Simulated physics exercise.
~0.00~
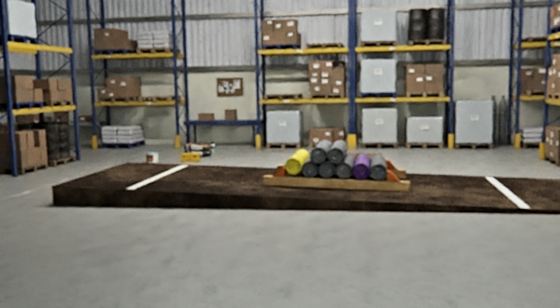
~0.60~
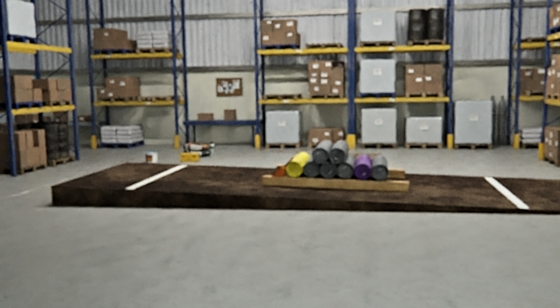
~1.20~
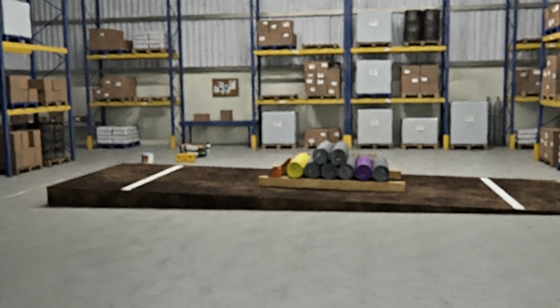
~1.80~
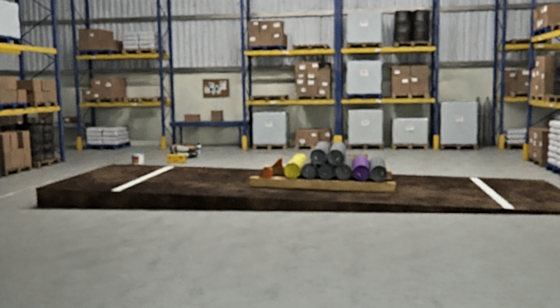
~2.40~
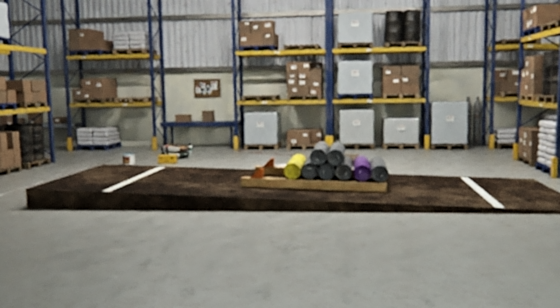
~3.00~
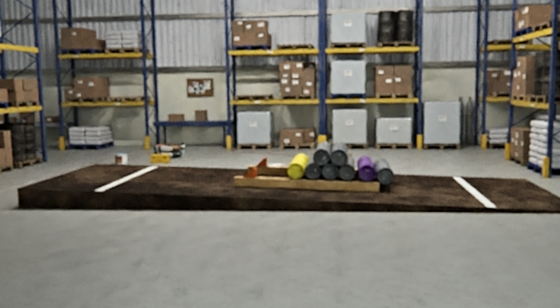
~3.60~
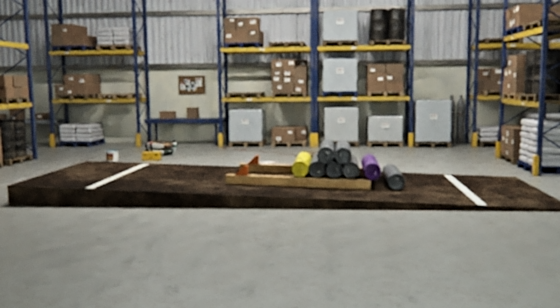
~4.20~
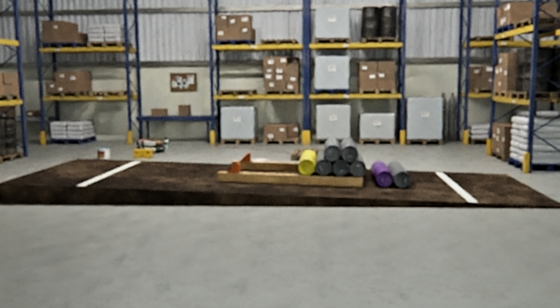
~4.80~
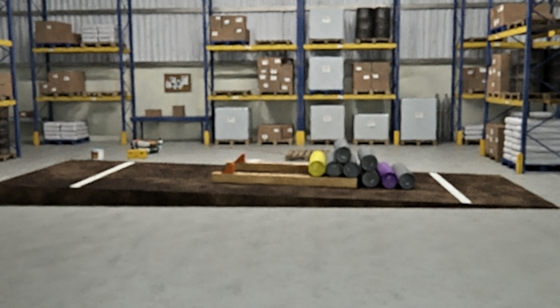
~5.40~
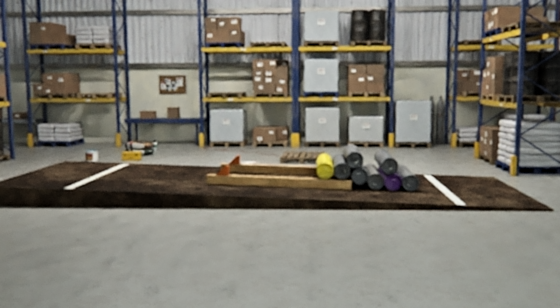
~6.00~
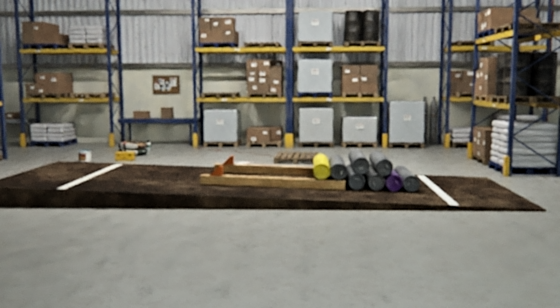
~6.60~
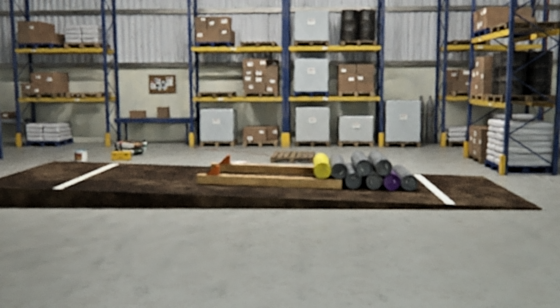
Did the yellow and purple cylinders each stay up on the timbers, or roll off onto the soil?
The yellow cylinder stayed up on the timbers. The purple one rolled off to the right and came to rest on the soil, short of the white line.
A stack of gas cylinders, mostly grey with one yellow and one purple, slumped and spread to the right along its timbers in a warehouse; the purple one rolled off and stopped short of the white line, while the yellow one stayed up.
